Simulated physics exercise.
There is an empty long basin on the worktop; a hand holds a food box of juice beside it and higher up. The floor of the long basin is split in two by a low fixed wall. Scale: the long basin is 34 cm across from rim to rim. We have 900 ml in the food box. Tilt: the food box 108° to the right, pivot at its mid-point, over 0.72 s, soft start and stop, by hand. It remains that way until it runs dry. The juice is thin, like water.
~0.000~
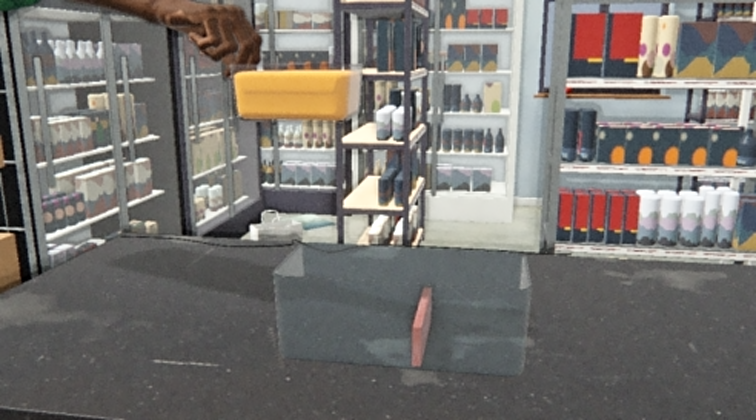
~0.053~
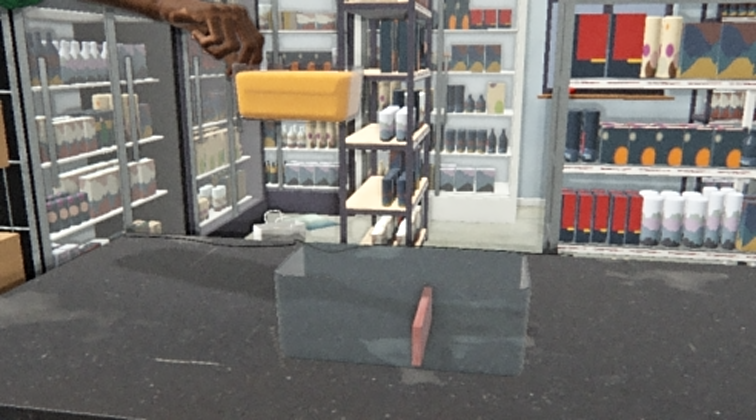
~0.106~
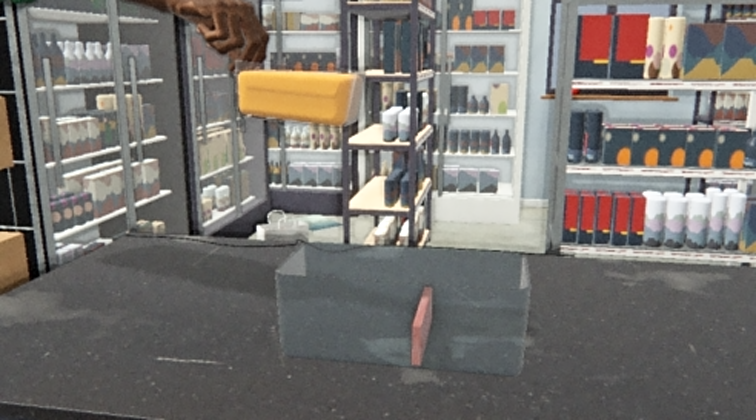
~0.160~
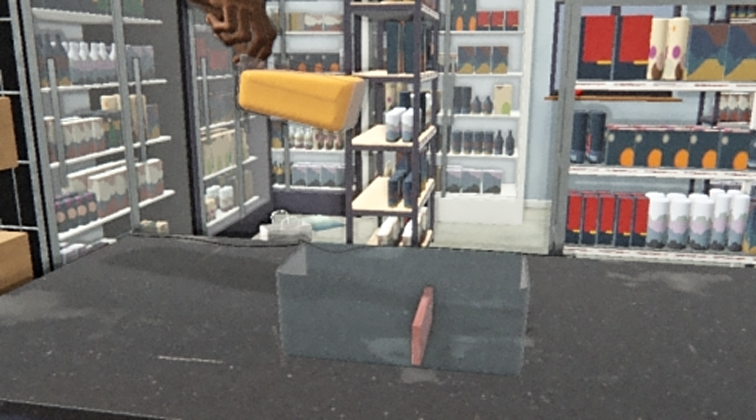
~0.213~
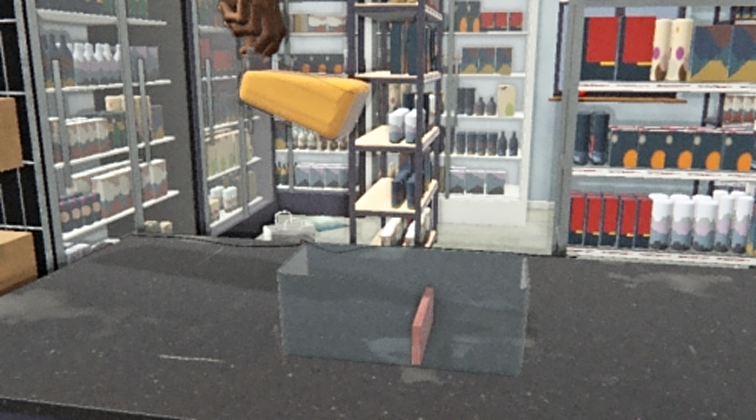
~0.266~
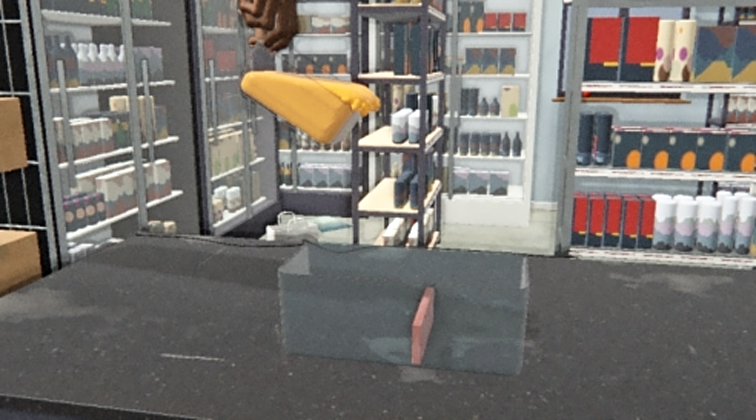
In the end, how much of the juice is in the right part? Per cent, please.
Roughly 40 percent is in the right part.
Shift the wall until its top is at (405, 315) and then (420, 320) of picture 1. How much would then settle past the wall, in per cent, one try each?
55 per cent first, 45 per cent second.
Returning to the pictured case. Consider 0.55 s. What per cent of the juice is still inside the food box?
Near 14 in a hundred.
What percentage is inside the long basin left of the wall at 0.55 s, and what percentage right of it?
Around 5 percent on the left and 18 on the right.
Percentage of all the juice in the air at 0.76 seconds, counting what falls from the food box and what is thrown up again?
Around 7 per cent of the liquid is in flight.
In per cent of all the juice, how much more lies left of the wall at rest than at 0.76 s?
Close to 7% of the whole.
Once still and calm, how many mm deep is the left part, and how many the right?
About 16 mm left, about 18 mm right.
By 0.55 s the tilt is 94° and 13 per cent is still to pour, 5 is left of the wall and 17 right of it.
By 0.76 s the tilt is 108° and 2 per cent is still to pour, 43 is left of the wall and 41 right of it.
By 0.98 s the tilt is 108° and 0 per cent is still to pour, 49 is left of the wall and 39 right of it.
By 1.22 s the tilt is 108° and 0 per cent is still to pour, 50 is left of the wall and 40 right of it.
At rest 50 per cent lies left of the wall, 40 right of it and 10 outside.
